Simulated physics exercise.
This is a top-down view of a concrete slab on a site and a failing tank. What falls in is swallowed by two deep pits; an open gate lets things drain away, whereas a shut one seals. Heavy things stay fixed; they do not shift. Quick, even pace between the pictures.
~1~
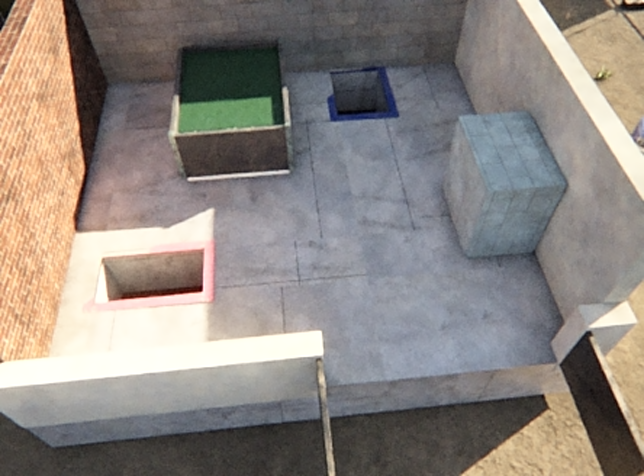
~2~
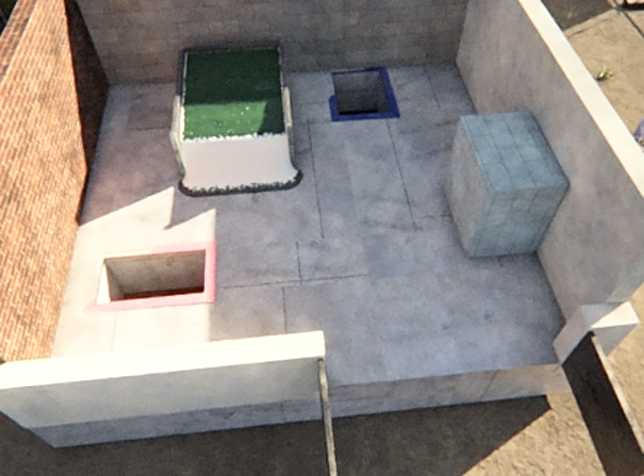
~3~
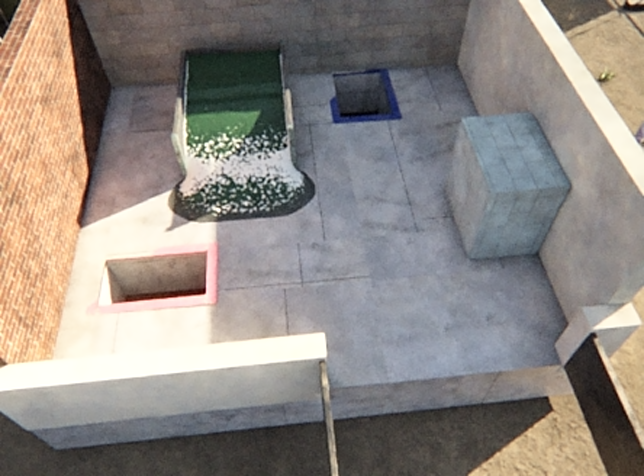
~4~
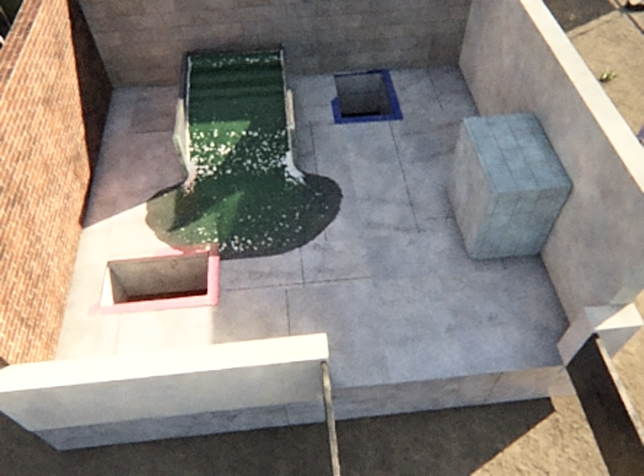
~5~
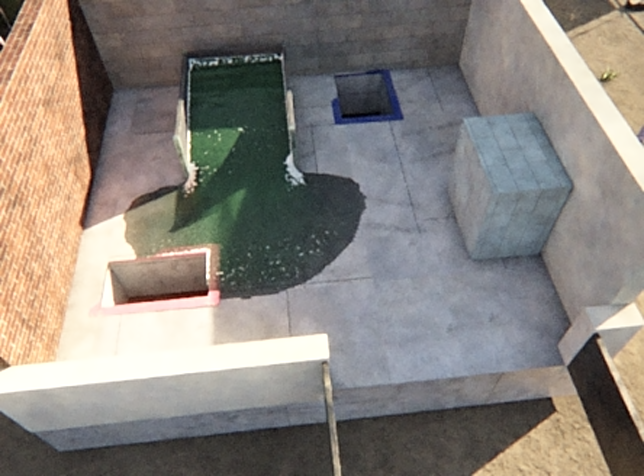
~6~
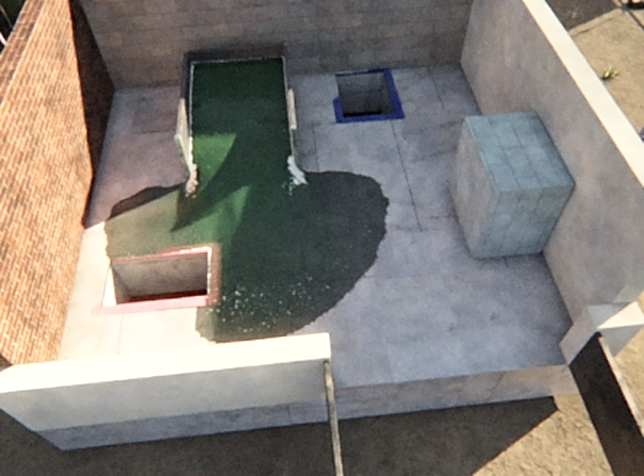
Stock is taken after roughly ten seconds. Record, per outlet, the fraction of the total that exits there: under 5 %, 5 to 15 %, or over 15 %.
Log: Gate - over 15 %; blue pit - under 5 %; pink pit - over 15 %.
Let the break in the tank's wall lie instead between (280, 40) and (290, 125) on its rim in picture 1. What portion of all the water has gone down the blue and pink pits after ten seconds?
The blue pit gets 65 per cent and the pink pit 0 per cent.
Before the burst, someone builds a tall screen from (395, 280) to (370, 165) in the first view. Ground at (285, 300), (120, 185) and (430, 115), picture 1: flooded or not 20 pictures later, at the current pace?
First submerged, second spared, third spared.
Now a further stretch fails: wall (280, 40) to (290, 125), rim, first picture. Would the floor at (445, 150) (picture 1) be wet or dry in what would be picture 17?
Bottom line - sodden.
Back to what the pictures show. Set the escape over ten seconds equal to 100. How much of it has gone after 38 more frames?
Somewhere around 85 per cent, I'd say.
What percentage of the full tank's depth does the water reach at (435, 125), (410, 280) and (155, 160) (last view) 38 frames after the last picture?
Depths of roughly 0, 8 and 2 per cent.
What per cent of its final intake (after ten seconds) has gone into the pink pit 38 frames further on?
Close to 85 out of every hundred.
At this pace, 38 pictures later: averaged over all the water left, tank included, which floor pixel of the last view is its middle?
Close to pixel (287, 248).
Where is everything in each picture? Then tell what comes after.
The first picture shows the tank at (231, 89) is whole and still.
In the second picture, the front is at (297, 173), out from the gap at (238, 161).
In the third picture, the front is at (306, 197), out from the gap at (239, 164).
In the fourth picture, water pours out at (241, 166) and has run to (311, 233).
In the fifth picture, water pours out at (242, 167) and has run to (282, 285).
In the sixth picture, water pours out at (243, 167) and has run to (276, 331).
A moment on, water covers 40 % of the floor; the gate 1 %, the blue pit 0 %, the pink pit 9 %.
Next, water covers 50 % of the floor; the gate 8 %, the blue pit 0 %, the pink pit 17 %.
Then, water covers 50 % of the floor; the gate 20 %, the blue pit 0 %, the pink pit 26 %.
Later, water covers 50 % of the floor; the gate 29 %, the blue pit 0 %, the pink pit 36 %.
In the end, water covers 55 % of the floor; the gate 38 %, the blue pit 0 %, the pink pit 41 %.
